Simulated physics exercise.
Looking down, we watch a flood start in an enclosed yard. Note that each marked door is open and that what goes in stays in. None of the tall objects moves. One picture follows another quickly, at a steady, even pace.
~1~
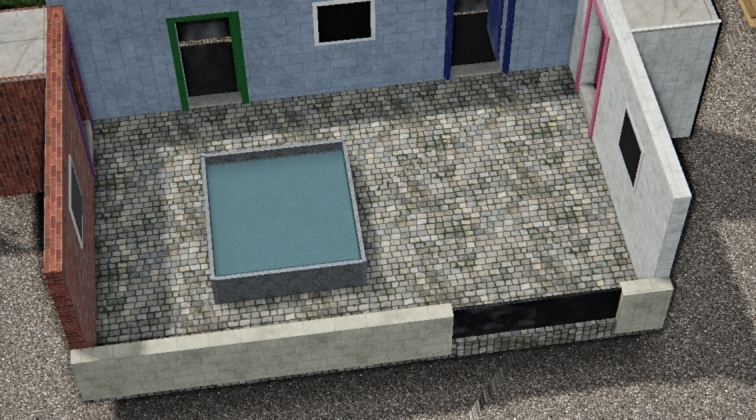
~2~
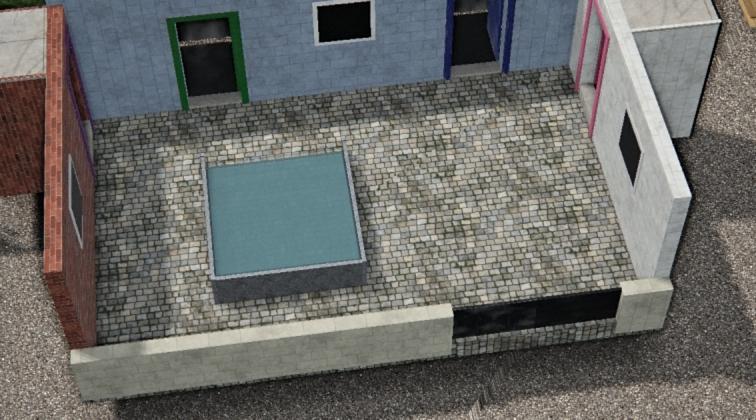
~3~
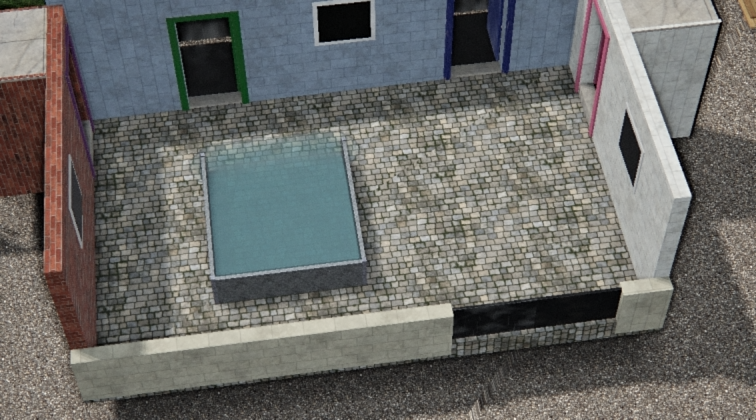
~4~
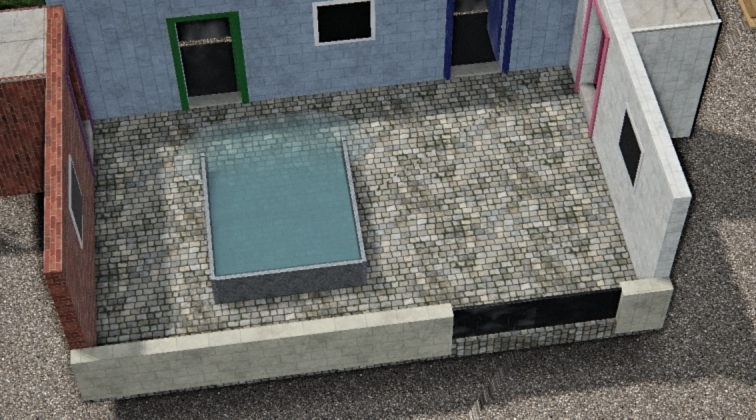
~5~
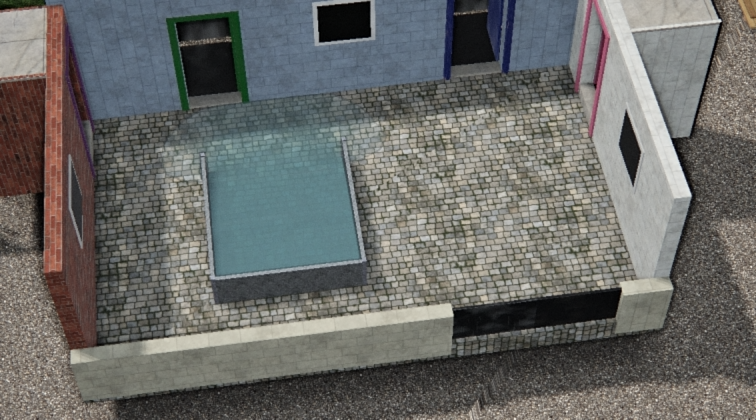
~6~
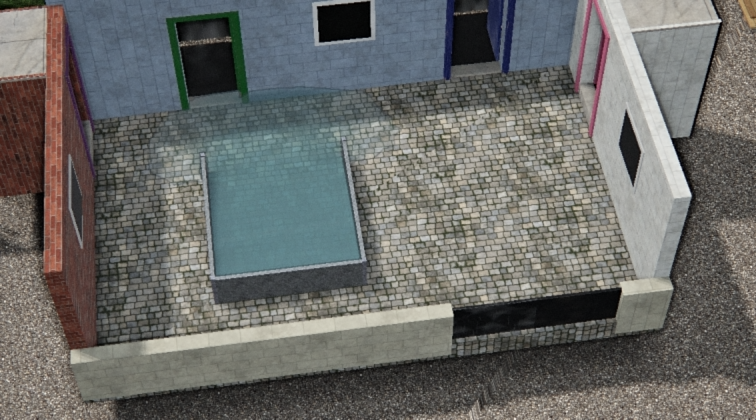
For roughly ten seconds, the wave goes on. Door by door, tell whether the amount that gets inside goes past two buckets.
Door by door: The purple door stays at two buckets or less, the blue door stays at two buckets or less, the pink door stays at two buckets or less, the green door goes past two buckets.
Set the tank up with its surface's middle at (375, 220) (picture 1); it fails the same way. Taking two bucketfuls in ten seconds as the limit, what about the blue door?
Blue door: Overshoots.
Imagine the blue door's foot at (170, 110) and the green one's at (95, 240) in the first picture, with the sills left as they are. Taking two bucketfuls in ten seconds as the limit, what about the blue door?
Blue is flooded.
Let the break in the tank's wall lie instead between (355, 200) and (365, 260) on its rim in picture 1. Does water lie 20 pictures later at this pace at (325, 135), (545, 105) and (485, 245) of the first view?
Unwetted, submerged, submerged.
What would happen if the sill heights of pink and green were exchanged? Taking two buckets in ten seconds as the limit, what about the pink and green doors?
Briefly, the pink door tops the threshold and the green door tops the threshold.
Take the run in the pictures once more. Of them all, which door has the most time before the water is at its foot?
I'd go with the door marked pink.
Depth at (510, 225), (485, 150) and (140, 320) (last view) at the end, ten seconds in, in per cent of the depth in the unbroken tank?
Around 6, 6 and 18 %.
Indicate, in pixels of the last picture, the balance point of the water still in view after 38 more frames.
Somewhere around (322, 201) in the last view.
A moment on, water covers 15 % of the floor; the purple door not reached, the blue door not reached, the pink door not reached, the green door far over two buckets in.
Next, water covers 25 % of the floor; the purple door wet at the sill, nothing in, the blue door wet at the sill, nothing in, the pink door not reached, the green door far over two buckets in.
Then, water covers 50 % of the floor; the purple door wet at the sill, nothing in, the blue door wet at the sill, nothing in, the pink door wet at the sill, nothing in, the green door far over two buckets in.
Later, water covers 75 % of the floor; the purple door wet at the sill, nothing in, the blue door under two buckets in, the pink door wet at the sill, nothing in, the green door far over two buckets in.
In the end, water covers 95 % of the floor; the purple door wet at the sill, nothing in, the blue door under two buckets in, the pink door wet at the sill, nothing in, the green door far over two buckets in.
